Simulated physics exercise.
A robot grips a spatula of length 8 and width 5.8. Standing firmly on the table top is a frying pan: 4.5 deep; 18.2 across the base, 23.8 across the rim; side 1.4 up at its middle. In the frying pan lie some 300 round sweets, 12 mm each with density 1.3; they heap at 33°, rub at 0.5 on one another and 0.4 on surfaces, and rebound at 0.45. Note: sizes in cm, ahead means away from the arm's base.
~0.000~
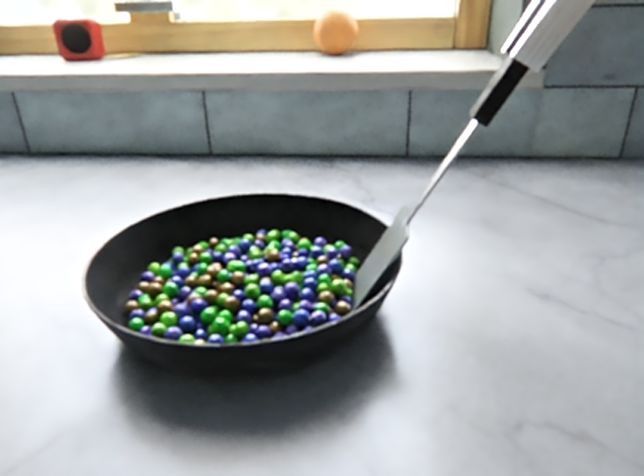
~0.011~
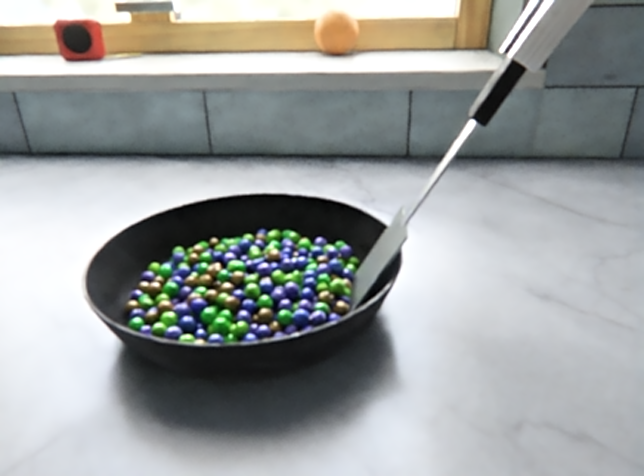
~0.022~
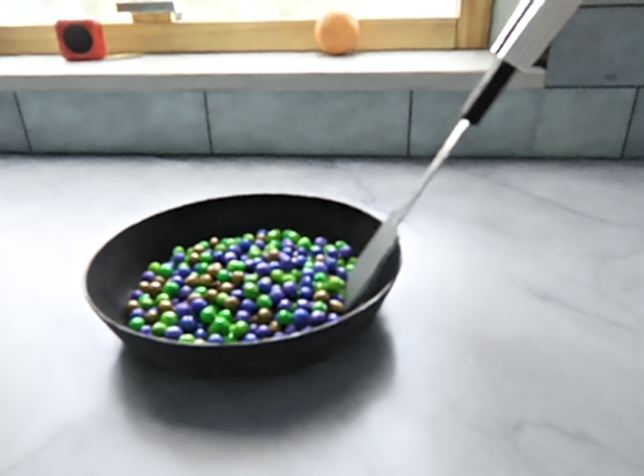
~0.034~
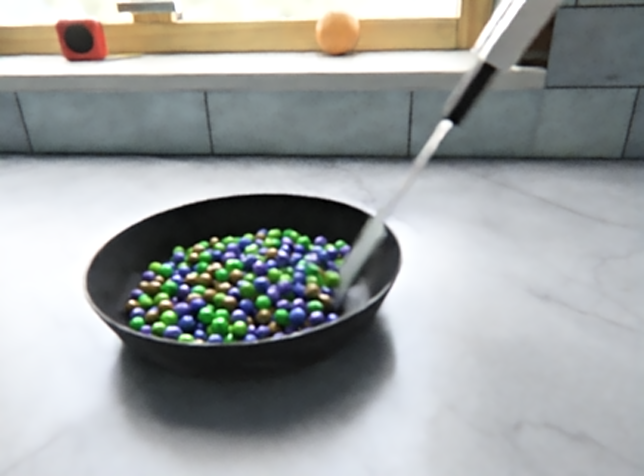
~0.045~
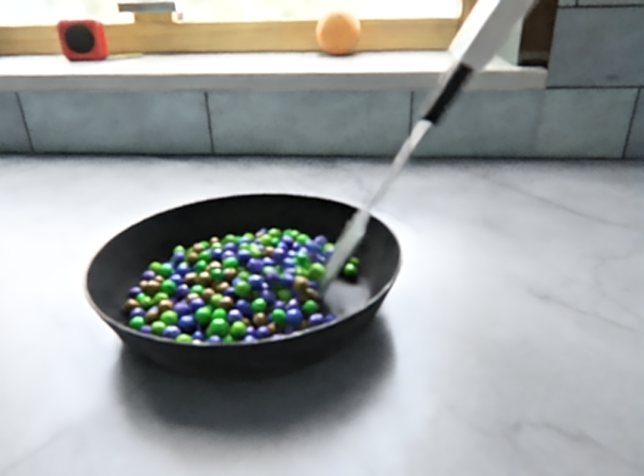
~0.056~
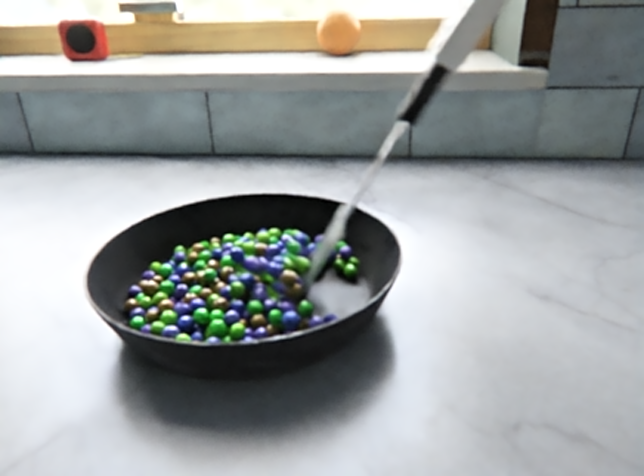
On a pale marbled countertop beneath a window, a black frying pan holds a heap of green, blue and brown balls; a spatula rests at its right edge, then sweeps left through them, pushing some aside and exposing the pan's surface.
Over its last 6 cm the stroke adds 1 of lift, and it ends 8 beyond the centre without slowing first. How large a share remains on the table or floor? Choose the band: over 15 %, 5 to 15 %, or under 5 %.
Over 15 %.
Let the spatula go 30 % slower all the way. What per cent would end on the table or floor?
Then about 10 per cent.
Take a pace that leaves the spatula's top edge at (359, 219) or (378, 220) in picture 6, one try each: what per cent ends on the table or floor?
15 % and 5 %.
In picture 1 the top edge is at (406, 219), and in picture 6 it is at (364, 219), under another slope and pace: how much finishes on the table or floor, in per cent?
Off the vessel, on the table or floor: Some 10 percent.
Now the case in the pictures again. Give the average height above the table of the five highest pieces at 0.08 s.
Height: Approx. 6 cm.
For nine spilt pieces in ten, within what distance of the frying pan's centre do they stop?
That's near 50 cm.
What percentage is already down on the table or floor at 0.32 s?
It is near 15 percent.
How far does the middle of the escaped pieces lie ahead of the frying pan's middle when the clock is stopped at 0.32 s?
I reckon roughly 20 centimetres.
By 0.08 s, sloping 60°, highest piece 7 above the table; 295 in the frying pan.
By 0.11 s, sloping 60°, highest piece 8 above the table; 295 in the frying pan.
By 0.32 s, sloping 60°, highest piece 12 above the table; 229 in the frying pan, 46 on the table or floor, 20 on the blade or in flight.
By 1.37 s, sloping 60°, highest piece 4 above the table; 229 in the frying pan, 66 on the table or floor.
Final count, 229 in the frying pan, 66 on the table or floor. That is 22 % on the table or floor.
